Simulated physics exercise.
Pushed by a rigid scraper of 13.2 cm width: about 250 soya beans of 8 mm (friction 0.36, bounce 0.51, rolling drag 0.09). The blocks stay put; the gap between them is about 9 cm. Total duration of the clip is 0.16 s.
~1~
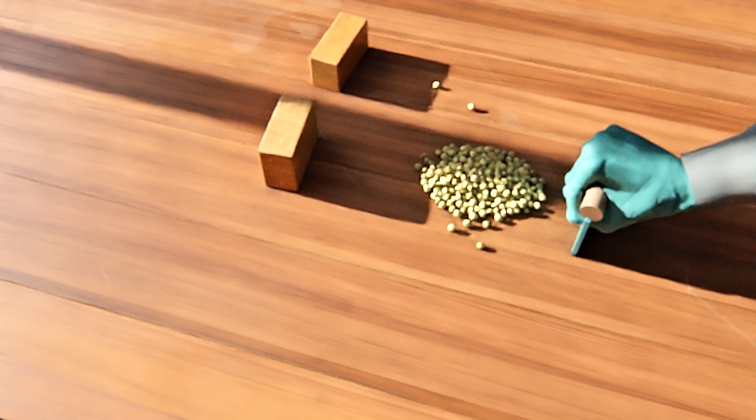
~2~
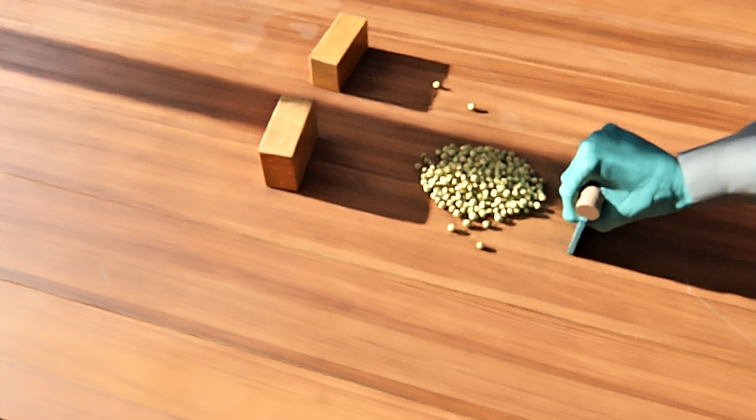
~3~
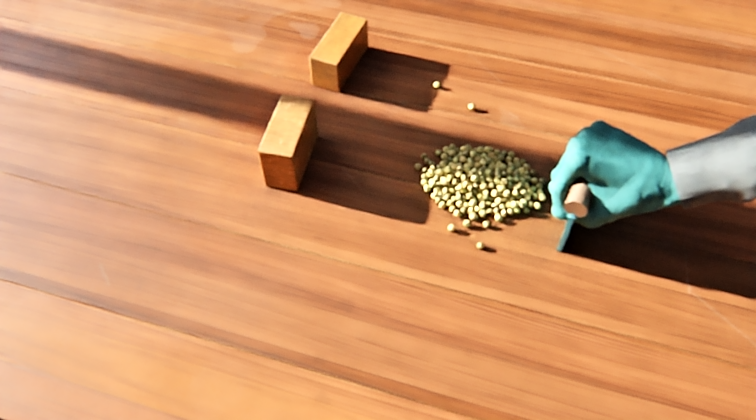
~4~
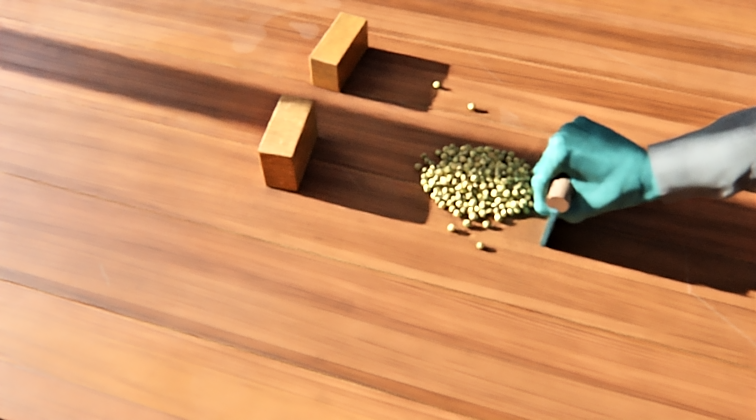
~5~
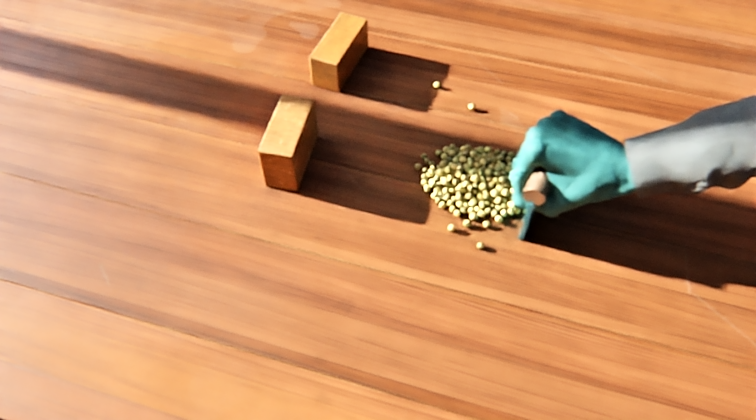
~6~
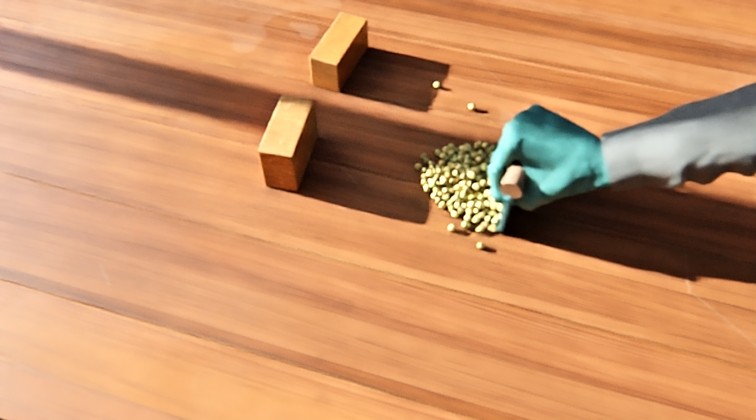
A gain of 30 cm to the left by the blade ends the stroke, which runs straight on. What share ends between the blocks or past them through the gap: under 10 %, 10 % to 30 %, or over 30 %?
Share in or through the gap: Fair-sized.
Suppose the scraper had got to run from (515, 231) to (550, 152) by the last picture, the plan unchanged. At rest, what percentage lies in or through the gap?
Through the gap: 0 per cent.
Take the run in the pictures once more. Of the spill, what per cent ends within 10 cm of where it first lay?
I'd put it near 0 per cent.
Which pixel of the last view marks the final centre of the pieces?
About (336, 118).
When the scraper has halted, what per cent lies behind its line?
15 %.
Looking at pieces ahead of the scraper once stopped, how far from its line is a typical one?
I'd put it close to 4 centimetres.
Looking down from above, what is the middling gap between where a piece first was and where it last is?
Around 24 centimetres.
Then, 0.18 s after the last picture, scraper 23 cm from its start, spill 22 cm wide; round the near block 10 %, held up before the blocks 90 %.
Then, 0.37 s after the last picture, scraper 30 cm from its start, spill 31 cm wide; in or through the gap 10 %, round the near block 15 %, held up before the blocks 70 %.
Then, 0.53 s after the last picture, scraper 30 cm from its start, spill 35 cm wide; in or through the gap 20 %, round the near block 20 %, round the far block 5 %, held up before the blocks 55 %.
In the end, in or through the gap 20 %, round the near block 20 %, round the far block 5 %, held up before the blocks 55 %.
